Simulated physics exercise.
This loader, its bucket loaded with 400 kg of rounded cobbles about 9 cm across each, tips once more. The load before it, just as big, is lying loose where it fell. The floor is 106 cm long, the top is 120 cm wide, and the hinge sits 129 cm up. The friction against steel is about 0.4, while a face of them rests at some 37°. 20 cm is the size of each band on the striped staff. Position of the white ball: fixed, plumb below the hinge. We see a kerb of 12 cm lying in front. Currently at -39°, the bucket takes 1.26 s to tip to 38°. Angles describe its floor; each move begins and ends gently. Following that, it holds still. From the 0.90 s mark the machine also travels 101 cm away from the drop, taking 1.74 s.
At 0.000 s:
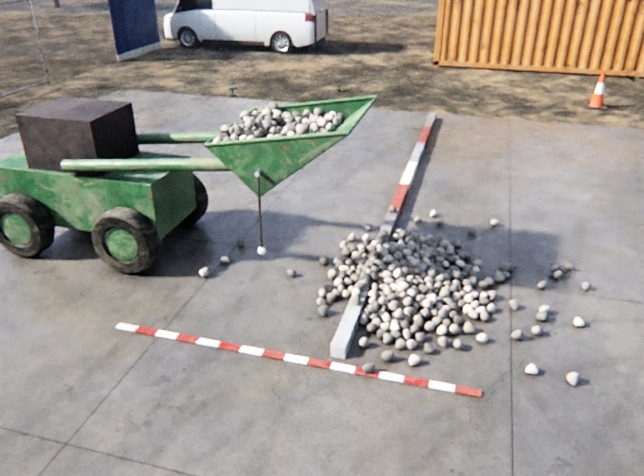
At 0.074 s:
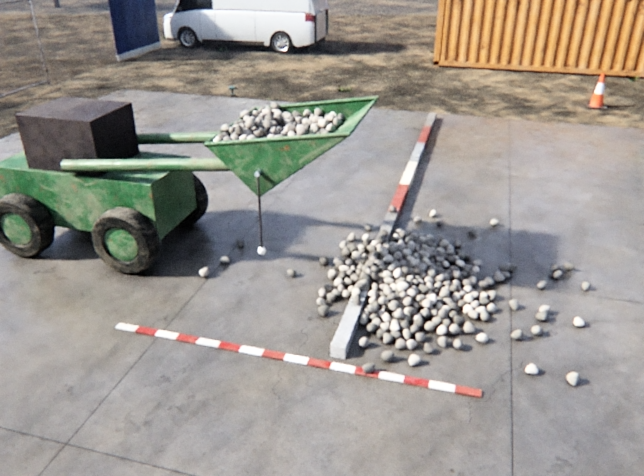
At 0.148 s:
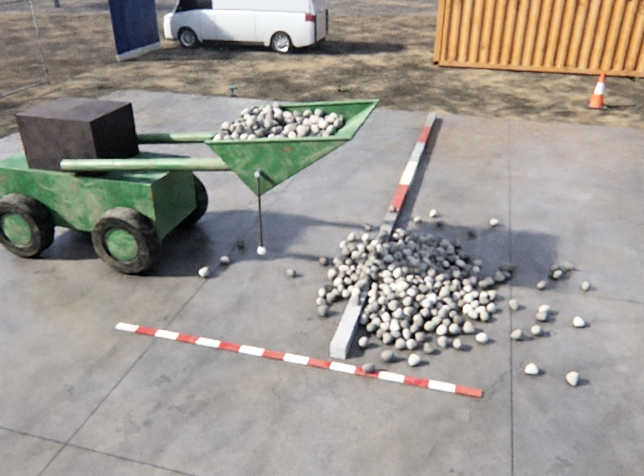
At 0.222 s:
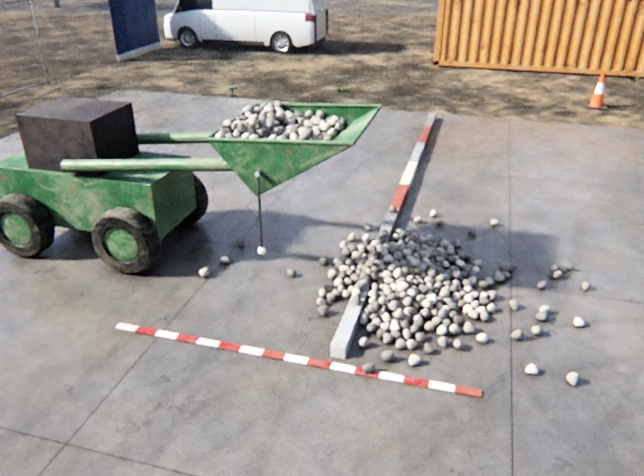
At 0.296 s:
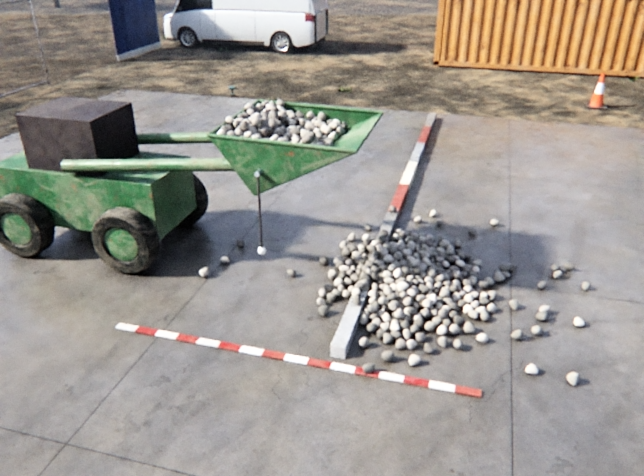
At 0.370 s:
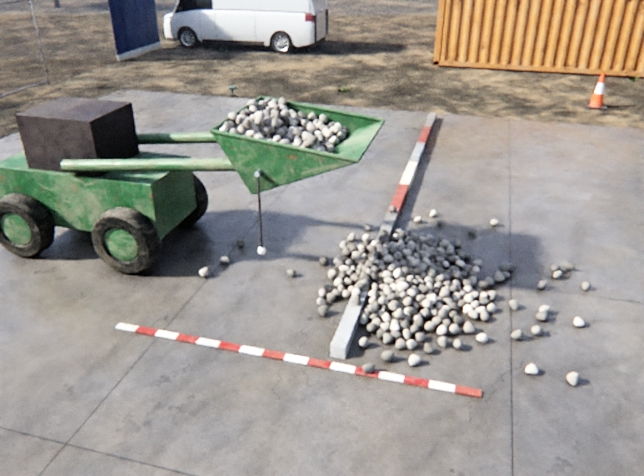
At first, a green loader holds a bucket of grey and white cobbles raised beside a loose pile lying across a kerb. The bucket's right-hand lip then tilts slowly downward, and the cobbles inside shift slightly into a rounder mound, while the loader's body and the pile on the ground stay still.
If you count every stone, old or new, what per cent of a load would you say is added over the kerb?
I would say about 17 per cent.
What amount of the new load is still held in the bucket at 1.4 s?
Near 55 per cent of the load is held.
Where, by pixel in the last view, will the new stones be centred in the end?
Roughly pixel (344, 264) in the last view.
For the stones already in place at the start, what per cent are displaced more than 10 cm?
I'd say roughly 5 per cent of them.
After 0.9 s the floor is at 26°; in per cent of one load, 100 in the bucket, 16 on this side of the kerb, 84 over the kerb; the foremost stones are at (563, 296).
After 1.4 s the floor is at 38°; in per cent of one load, 57 in the bucket, 58 on this side of the kerb, 85 over the kerb; the foremost stones are at (563, 296).
After 3.1 s the floor is at 38°; in per cent of one load, 0 in the bucket, 99 on this side of the kerb, 101 over the kerb; the foremost stones are at (563, 296).
After 5.8 s the floor is at 38°; in per cent of one load, 0 in the bucket, 99 on this side of the kerb, 101 over the kerb; the foremost stones are at (563, 296). Net gain over the kerb, 17.
